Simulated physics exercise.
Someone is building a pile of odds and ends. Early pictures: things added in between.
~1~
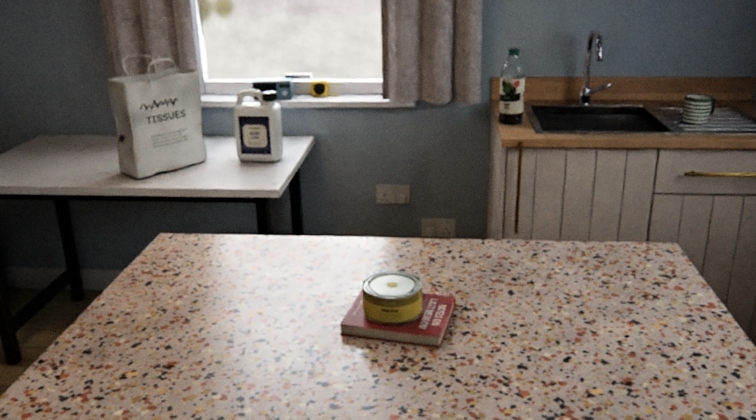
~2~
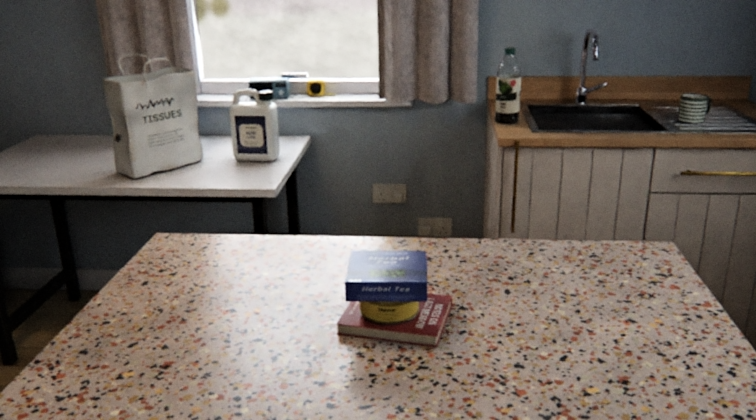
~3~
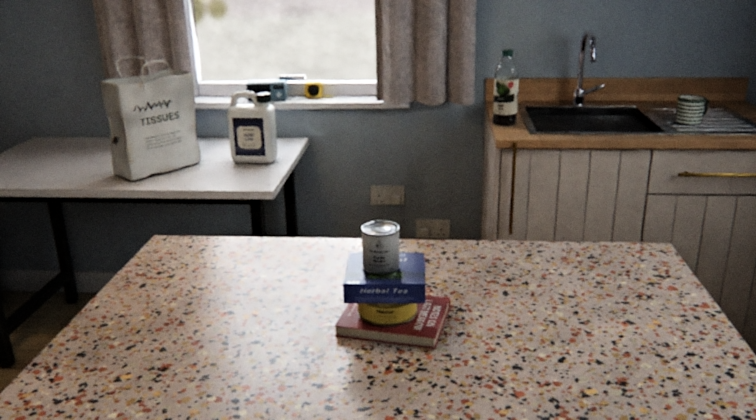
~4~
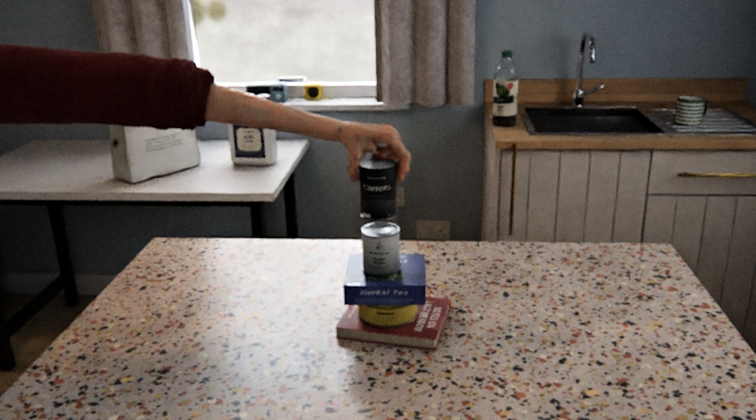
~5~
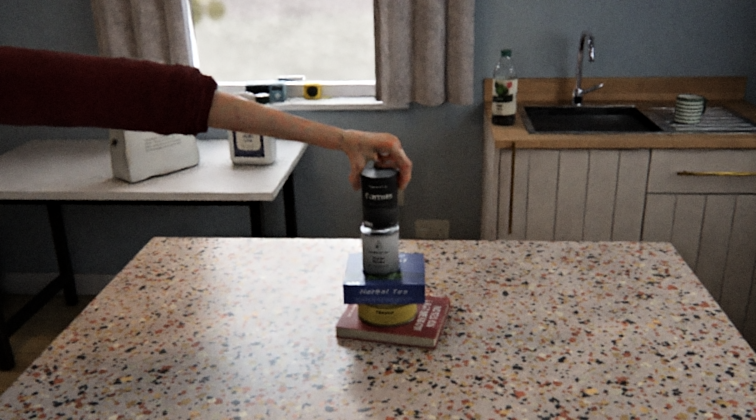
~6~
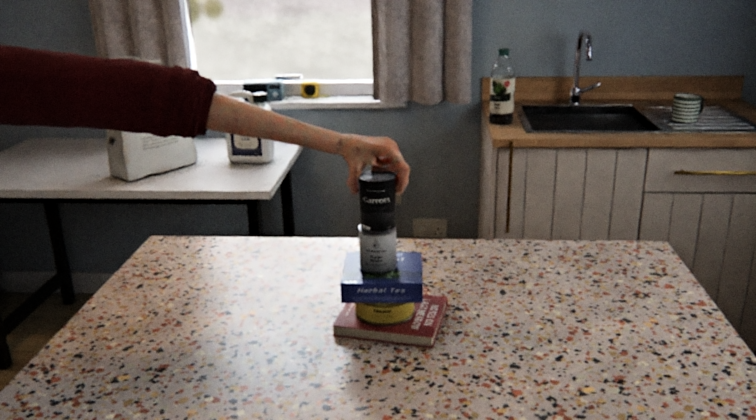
Hand in a dark red sleeve lowering a black tin onto a growing stack of tins, blue box and red book.
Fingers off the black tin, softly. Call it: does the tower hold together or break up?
It holds together.
Then, 0.20 s on from there, no change.
Then, 0.30 s on from there, black tin resting near (378, 202).
Then, 1.00 s on from there, black tin resting near (377, 202).
In the end, all 5 unmoved. At the end, from the last picture's camera, black tin near (378, 202). The pile keeps its balance.
